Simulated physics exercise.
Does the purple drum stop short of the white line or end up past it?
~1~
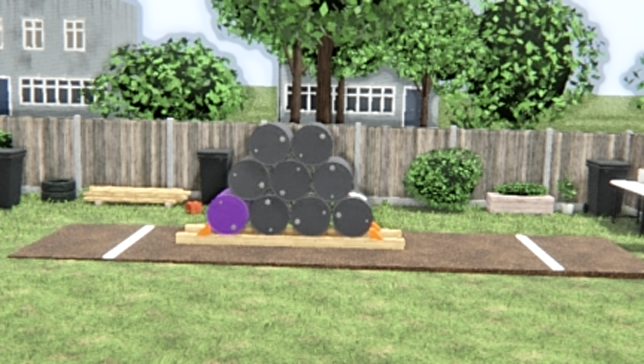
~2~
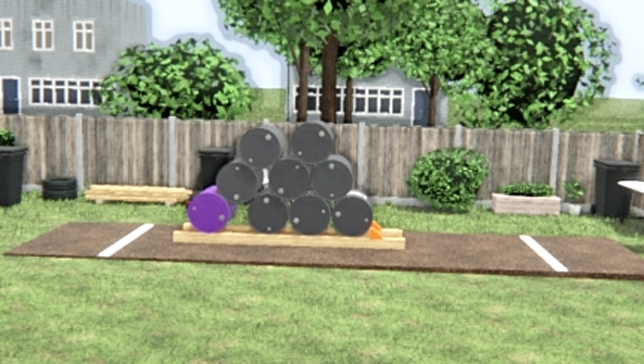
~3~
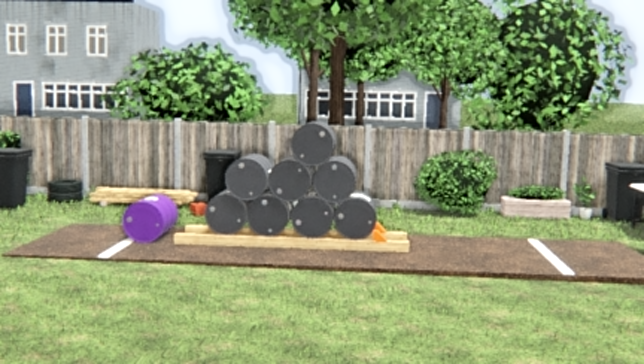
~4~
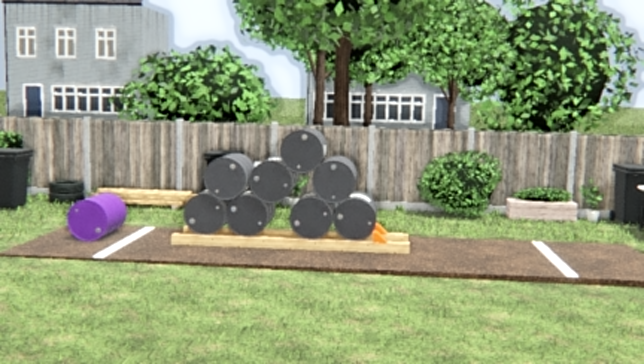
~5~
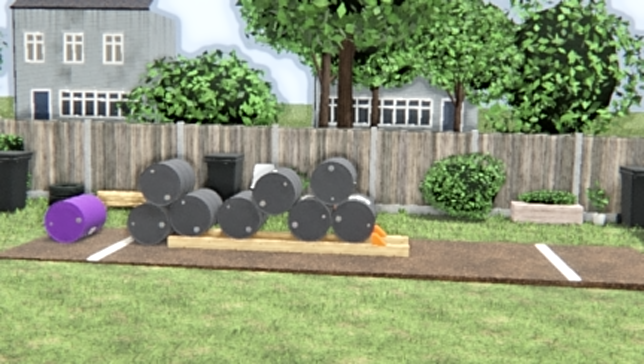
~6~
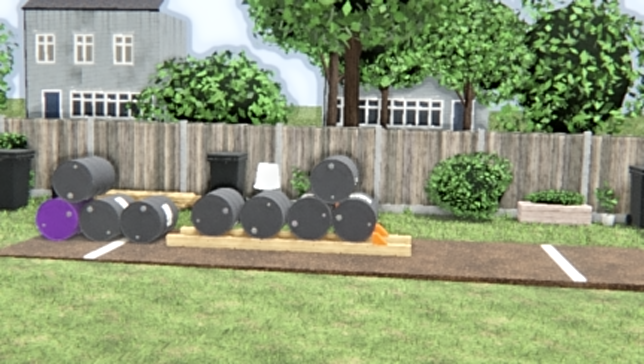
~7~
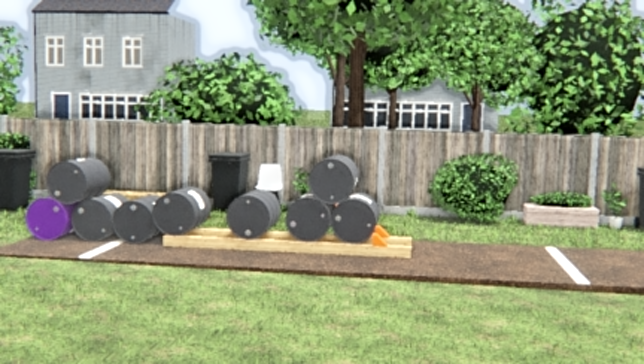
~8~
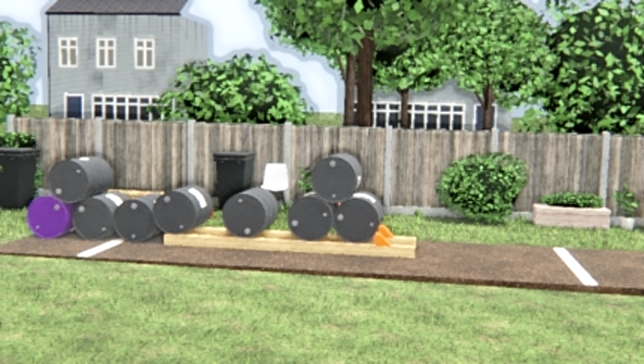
It ends up past the white line on the left, with dark drums resting beside it.
